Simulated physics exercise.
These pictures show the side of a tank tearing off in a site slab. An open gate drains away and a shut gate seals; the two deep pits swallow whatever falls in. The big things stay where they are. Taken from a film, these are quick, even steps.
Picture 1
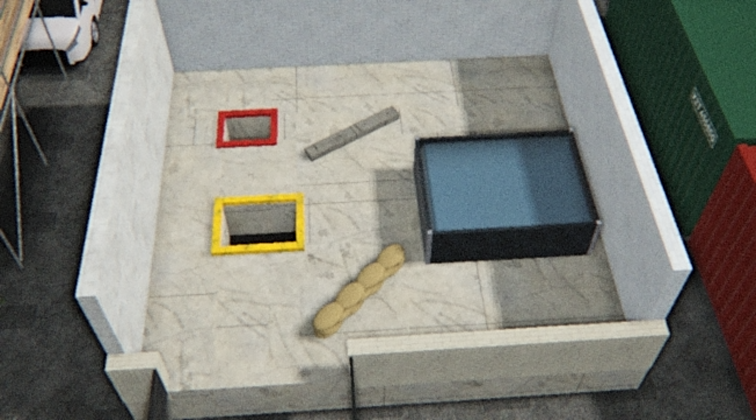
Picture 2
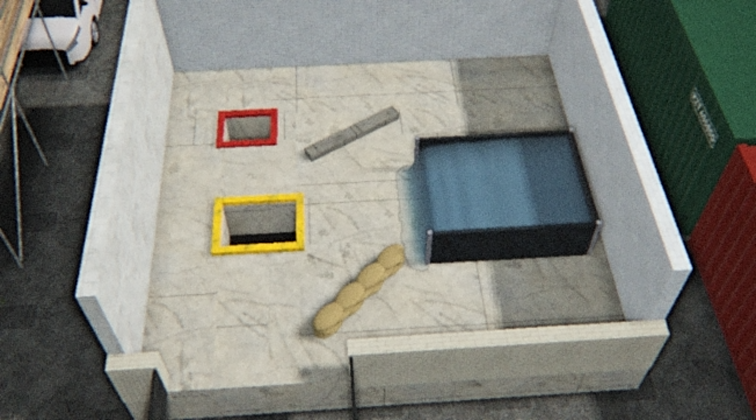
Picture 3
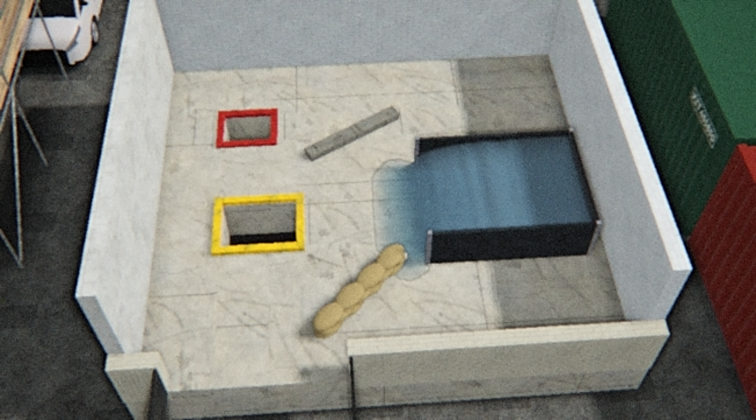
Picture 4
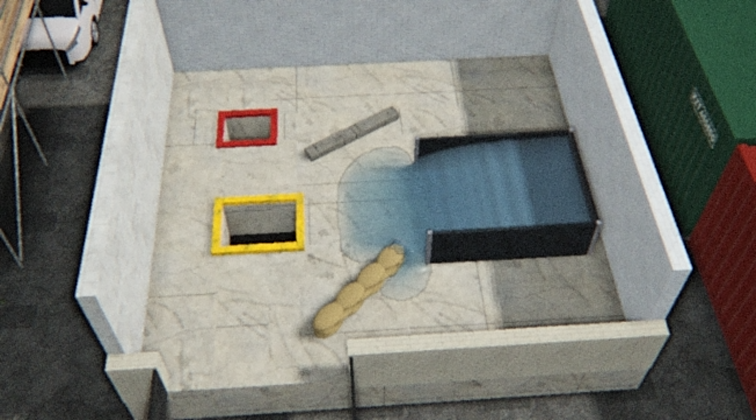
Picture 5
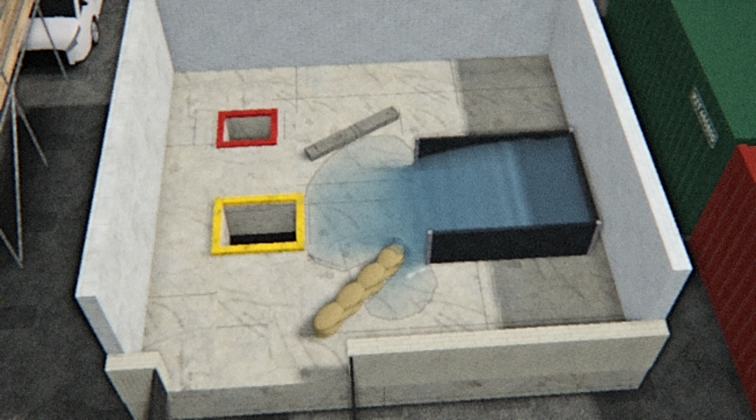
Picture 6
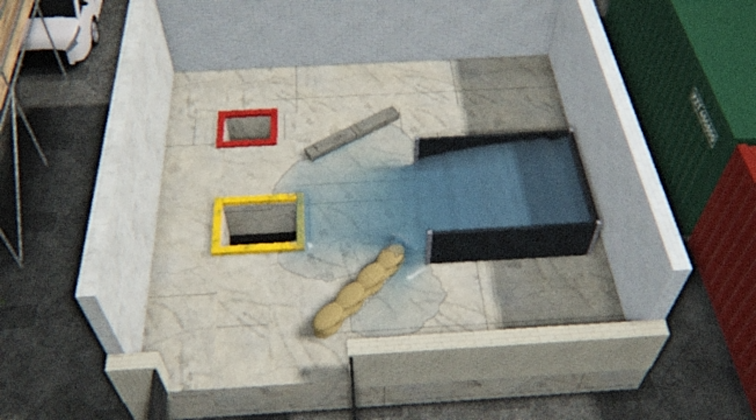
Water pours out the left side of a dark tank and spreads across the pale slab.
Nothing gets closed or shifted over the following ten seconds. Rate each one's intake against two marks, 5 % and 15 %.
Ratings: Gate - above the 15 % mark; red pit - below the 5 % mark; yellow pit - above the 15 % mark.
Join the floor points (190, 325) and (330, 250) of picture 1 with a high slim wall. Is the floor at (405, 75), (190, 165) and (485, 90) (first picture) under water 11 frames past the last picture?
Untouched, swamped, untouched.
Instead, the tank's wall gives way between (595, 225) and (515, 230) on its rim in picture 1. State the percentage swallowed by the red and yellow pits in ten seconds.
I'd say the red pit gets around 0 percent and the yellow pit around 0 percent.
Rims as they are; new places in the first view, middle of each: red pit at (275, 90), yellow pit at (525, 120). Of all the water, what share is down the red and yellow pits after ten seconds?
The red pit takes 8 per cent, and the yellow pit takes 0 per cent.
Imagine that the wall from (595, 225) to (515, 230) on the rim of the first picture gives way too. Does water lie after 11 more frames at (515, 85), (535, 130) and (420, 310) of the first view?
First spot spared, second spot spared, third spot submerged.
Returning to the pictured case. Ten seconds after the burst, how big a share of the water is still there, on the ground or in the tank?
I'd say roughly 54 percent.
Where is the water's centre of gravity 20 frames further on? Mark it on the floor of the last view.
Somewhere near (348, 215).
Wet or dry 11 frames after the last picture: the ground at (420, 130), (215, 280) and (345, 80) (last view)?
The readings in sequence are watered, watered, waterless.
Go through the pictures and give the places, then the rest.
The first frame shows still water in the water tank at (504, 183).
In the second frame, the front is at (424, 267), out from the gap at (423, 206).
In the third frame, water pours out at (423, 207) and has run to (403, 275).
In the fourth frame, water pours out at (423, 208) and has run to (397, 295).
In the fifth frame, the front is at (375, 310), out from the gap at (423, 208).
In the sixth frame, the front is at (281, 185), out from the gap at (423, 208).
A moment on, water covers 35 % of the floor; the gate 0 %, the red pit 0 %, the yellow pit 6 %.
Next, water covers 50 % of the floor; the gate 0 %, the red pit 0 %, the yellow pit 12 %.
Then, water covers 65 % of the floor; the gate 3 %, the red pit 2 %, the yellow pit 17 %.
Later, water covers 80 % of the floor; the gate 13 %, the red pit 3 %, the yellow pit 18 %.
In the end, water covers 90 % of the floor; the gate 25 %, the red pit 3 %, the yellow pit 19 %.
